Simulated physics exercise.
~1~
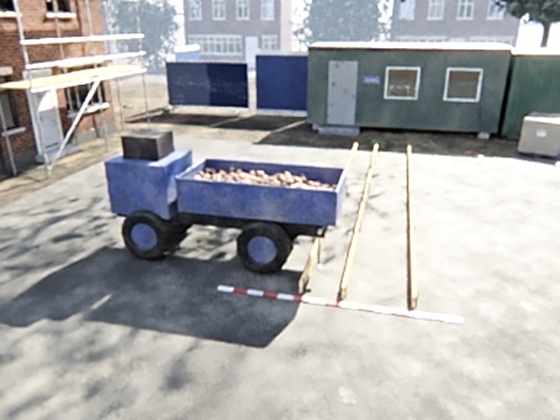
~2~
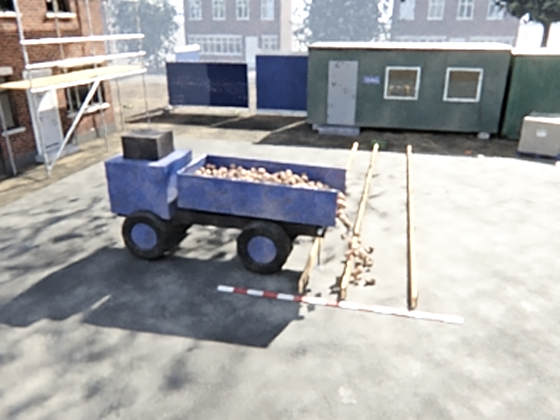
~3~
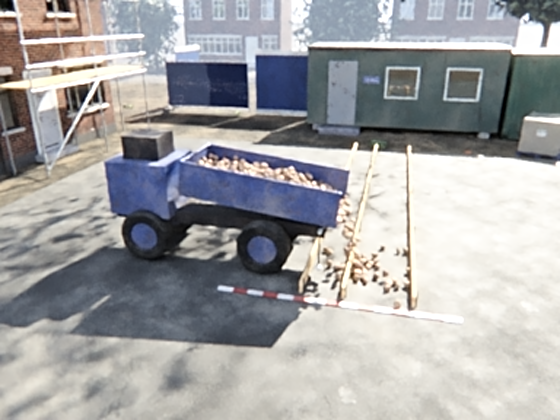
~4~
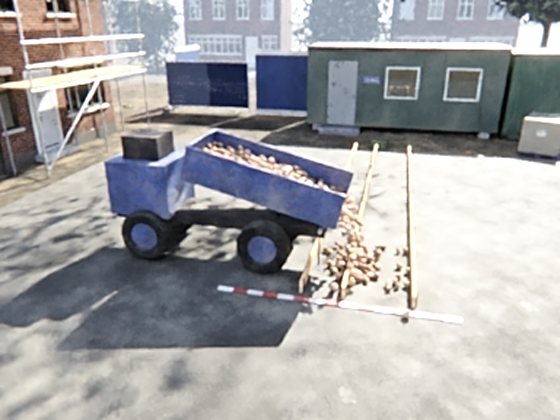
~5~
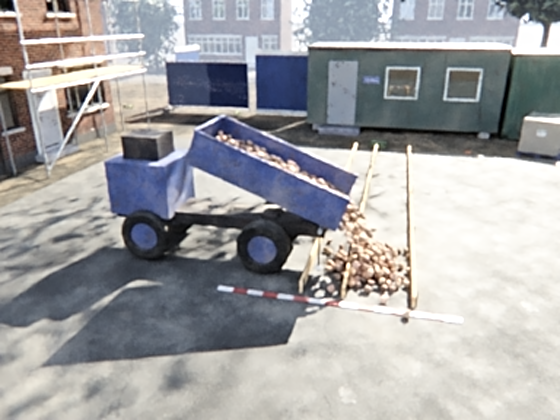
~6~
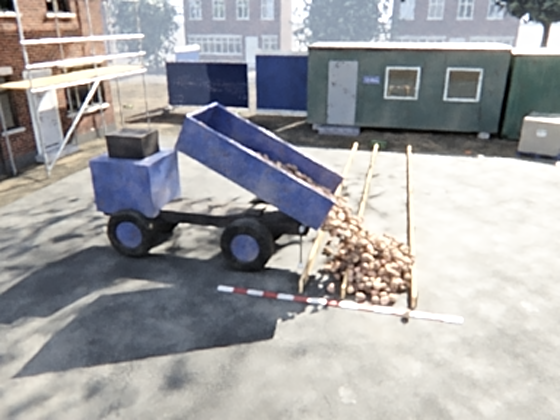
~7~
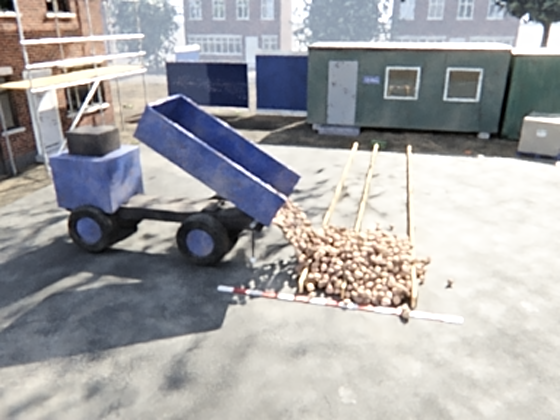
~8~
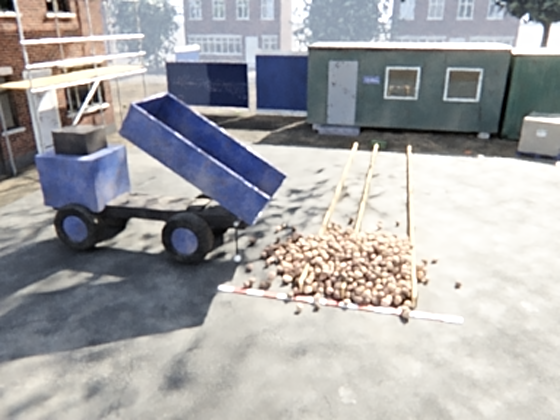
In this clip, a blue tipper truck raises its bed and spills brownish lumps onto planks laid on the paved yard, then pulls away to the left while tipping further, ending with its bed raised and empty beside a broad heap lying mostly across the planks.
